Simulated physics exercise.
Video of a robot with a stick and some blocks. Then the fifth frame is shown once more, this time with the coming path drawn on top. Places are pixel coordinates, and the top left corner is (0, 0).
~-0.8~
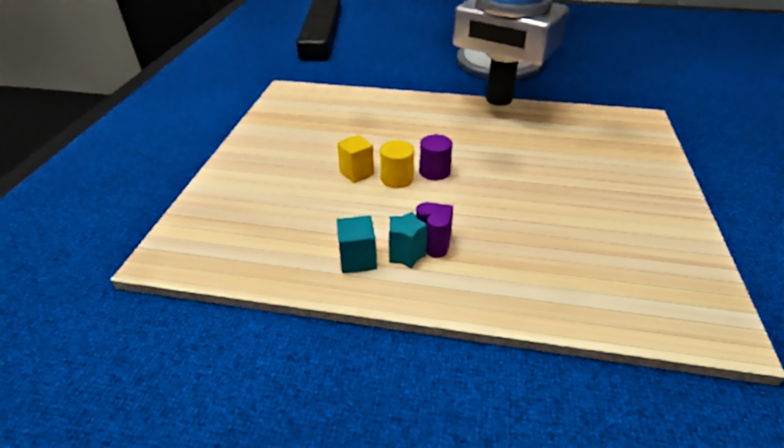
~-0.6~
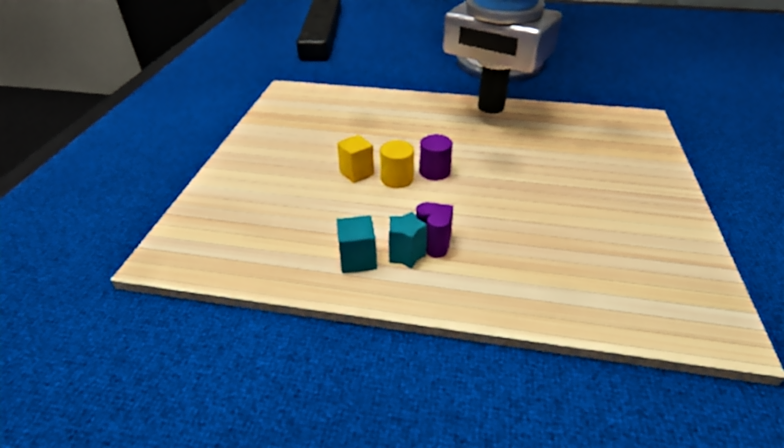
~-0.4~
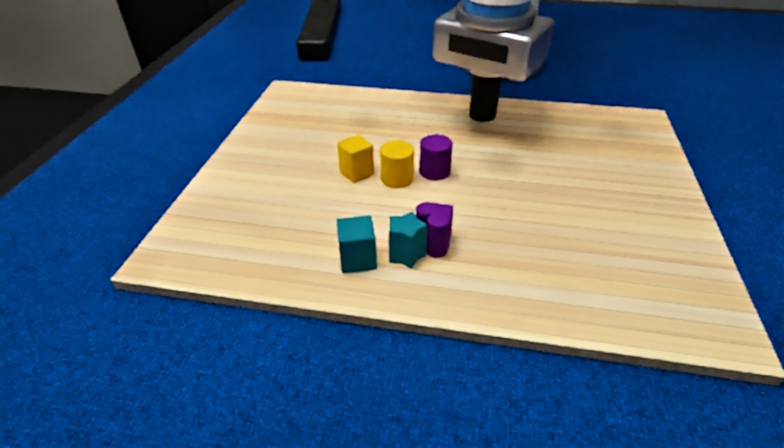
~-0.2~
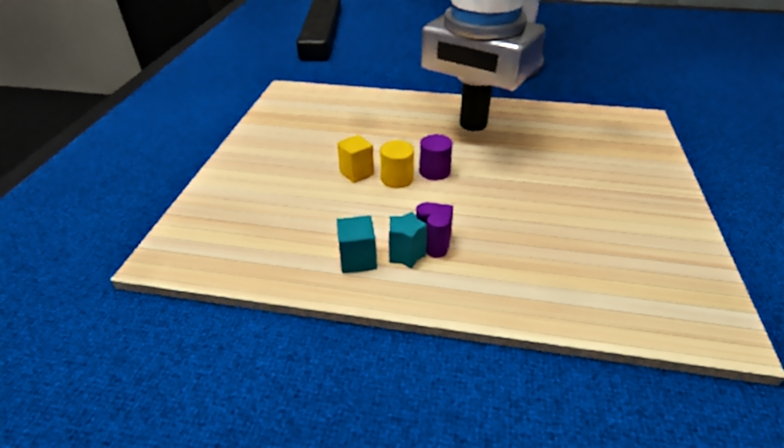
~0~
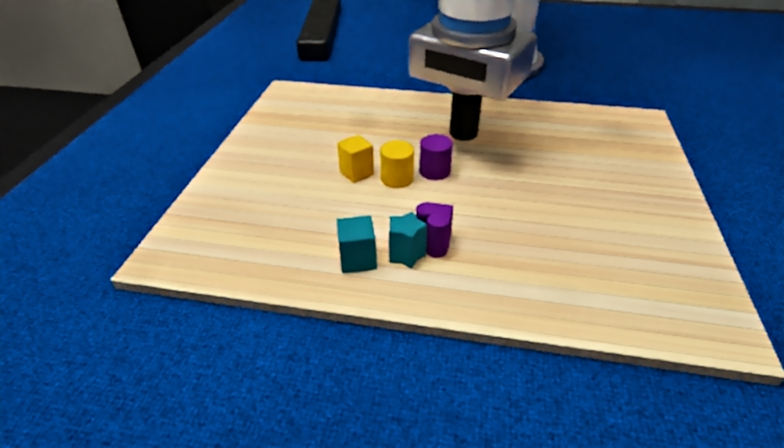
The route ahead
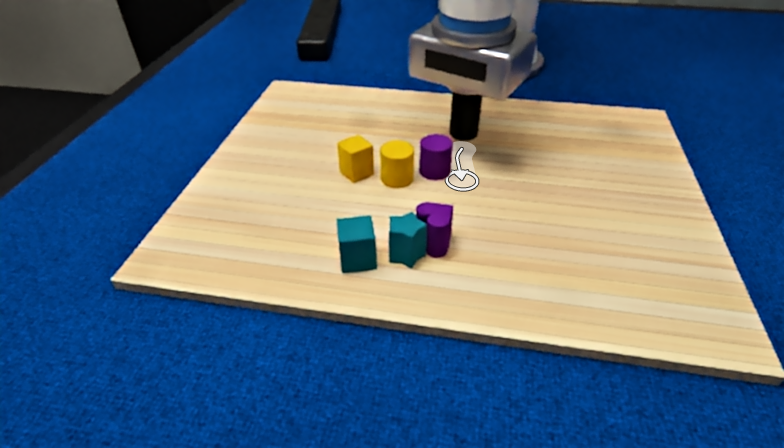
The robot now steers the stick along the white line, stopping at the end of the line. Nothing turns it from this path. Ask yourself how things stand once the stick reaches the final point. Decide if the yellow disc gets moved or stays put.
It sits in its place.
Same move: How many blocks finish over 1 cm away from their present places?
Answer: One block.
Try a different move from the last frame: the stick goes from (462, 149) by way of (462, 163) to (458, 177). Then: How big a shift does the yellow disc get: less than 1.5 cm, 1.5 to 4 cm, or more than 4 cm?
Short, under 1.5 cm.
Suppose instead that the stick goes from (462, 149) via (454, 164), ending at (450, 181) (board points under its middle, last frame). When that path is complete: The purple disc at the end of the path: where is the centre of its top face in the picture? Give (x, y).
When the path ends, it will be at (421, 156).
The drawn path runs from (462, 149) via (458, 163), ending at (462, 180).
On the path given first. Halfway along, stick (460, 148); purple disc (435, 143).
At the end, stick (464, 165); yellow disc not moved; purple disc (432, 151).
